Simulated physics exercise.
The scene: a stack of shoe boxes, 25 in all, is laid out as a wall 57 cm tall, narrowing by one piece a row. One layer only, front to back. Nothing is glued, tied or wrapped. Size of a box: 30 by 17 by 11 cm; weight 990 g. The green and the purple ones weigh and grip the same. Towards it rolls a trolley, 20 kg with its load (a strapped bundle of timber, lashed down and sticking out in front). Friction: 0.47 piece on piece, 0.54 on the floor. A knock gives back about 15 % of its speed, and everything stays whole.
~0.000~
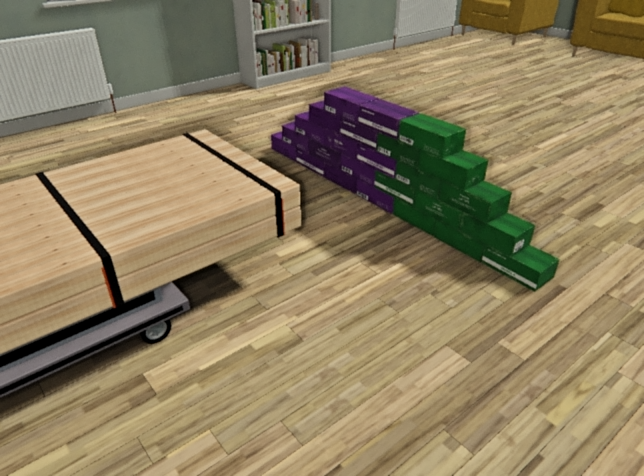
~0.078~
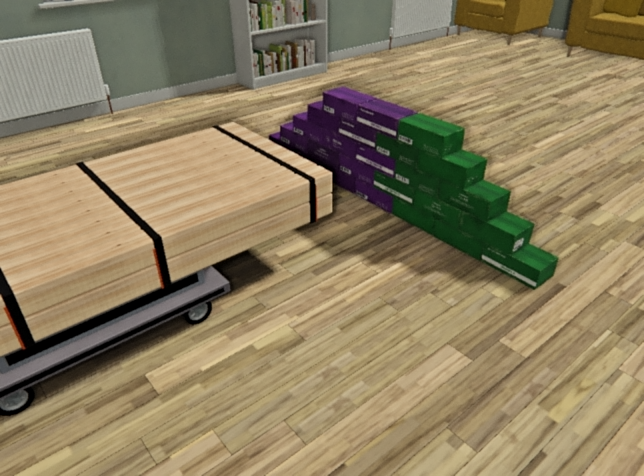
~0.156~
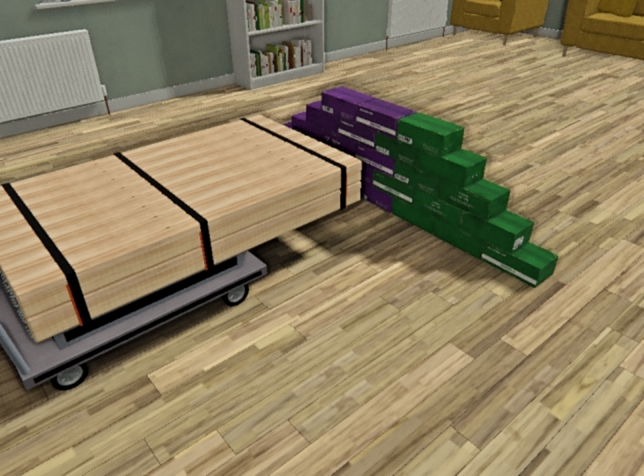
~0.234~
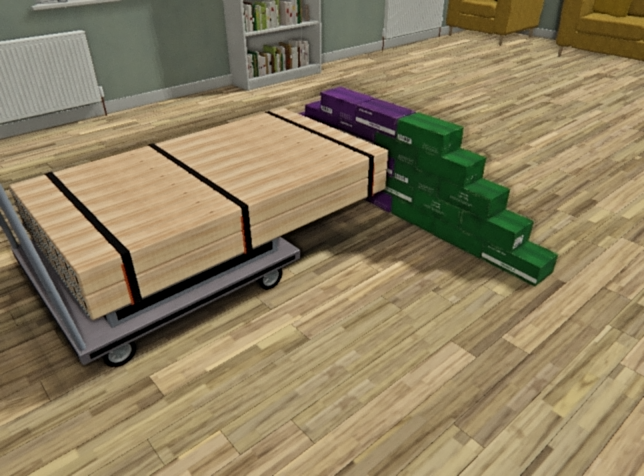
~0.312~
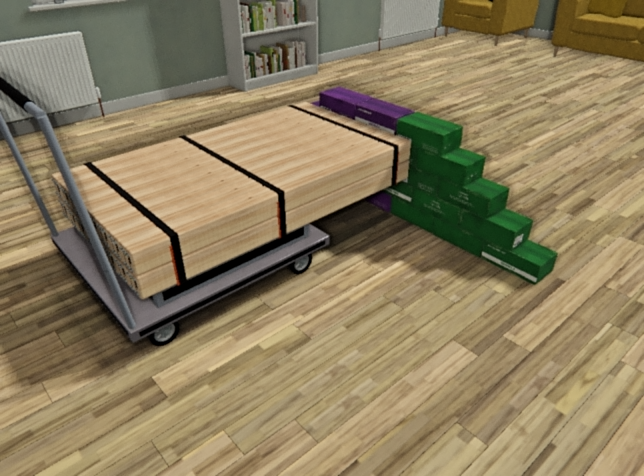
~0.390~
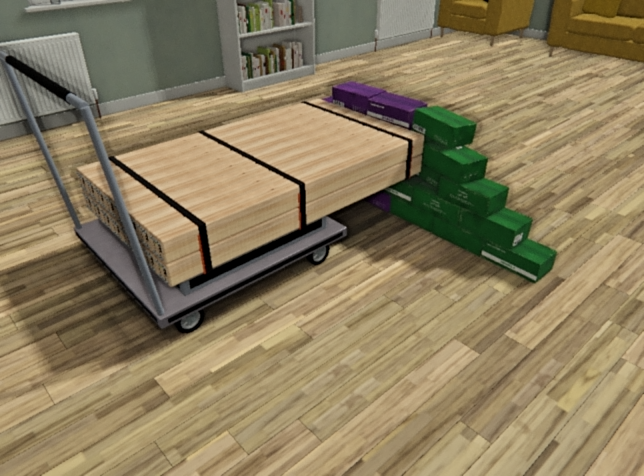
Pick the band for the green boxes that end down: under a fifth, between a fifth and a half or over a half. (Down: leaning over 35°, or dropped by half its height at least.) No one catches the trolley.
Between a fifth and a half of them.
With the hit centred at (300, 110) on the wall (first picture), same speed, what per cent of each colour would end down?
Then purple 60, green 0 per cent.
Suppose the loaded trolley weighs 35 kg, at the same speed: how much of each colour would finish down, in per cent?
In that case purple 60, green 50 per cent.
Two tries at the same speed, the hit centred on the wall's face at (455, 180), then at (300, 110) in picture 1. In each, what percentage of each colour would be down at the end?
Purple 30 then 60, green 60 then 0 per cent.
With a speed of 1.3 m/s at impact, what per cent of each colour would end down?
In that case purple 70, green 40 per cent.
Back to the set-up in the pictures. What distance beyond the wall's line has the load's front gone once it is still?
About 90 cm past it.
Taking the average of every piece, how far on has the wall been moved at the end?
About 40 cm.
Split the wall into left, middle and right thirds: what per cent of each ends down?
Left 50, middle 70, right 20 per cent.
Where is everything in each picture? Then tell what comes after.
In the first frame (pixels give the middle of a visible side; the camera moves round a little), load (290, 202) 74 cm short of the wall; top green box (420, 139); top purple box (377, 122); none has stirred.
Load (323, 189) 55 cm short of the wall; top green box (419, 138), in the second frame.
Load (353, 177) 37 cm short of the wall; top green box (419, 138), in the third frame.
Load (380, 166) 19 cm short of the wall; top green box (419, 138), in the fourth frame.
Load (403, 155) just touching; top green box (418, 138), in the fifth frame.
Load (417, 149) 10 cm into the wall's line; top green box (432, 128) 5° from how it stood; top purple box (388, 115) 3° from how it stood; movement in 11 of them, in the sixth frame.
After 0.48 s, load 22 cm past the wall's line, still rolling; none of the 11 green boxes down (1 of 25 in all colours); top green box 11° from how it stood; top purple box 8° from how it stood.
After 0.72 s, load 53 cm past the wall's line, still rolling; 4 of the 11 green boxes down (11 of 25 in all colours); top green box 57° from how it stood, 36 cm lower; top purple box 67° from how it stood, 39 cm lower.
After 1.02 s, load 81 cm past the wall's line, still rolling; 4 of the 11 green boxes down (13 of 25 in all colours); top green box upside down; top purple box 6° from how it stood, 42 cm lower.
In the end (2.0 s), load 90 cm past the wall's line, stopped; 4 of the 11 green boxes down (13 of 25 in all colours); top green box upside down; top purple box on its side. That is 36 per cent. From the last view, middles, top green box near (560, 179), top purple box near (523, 129).
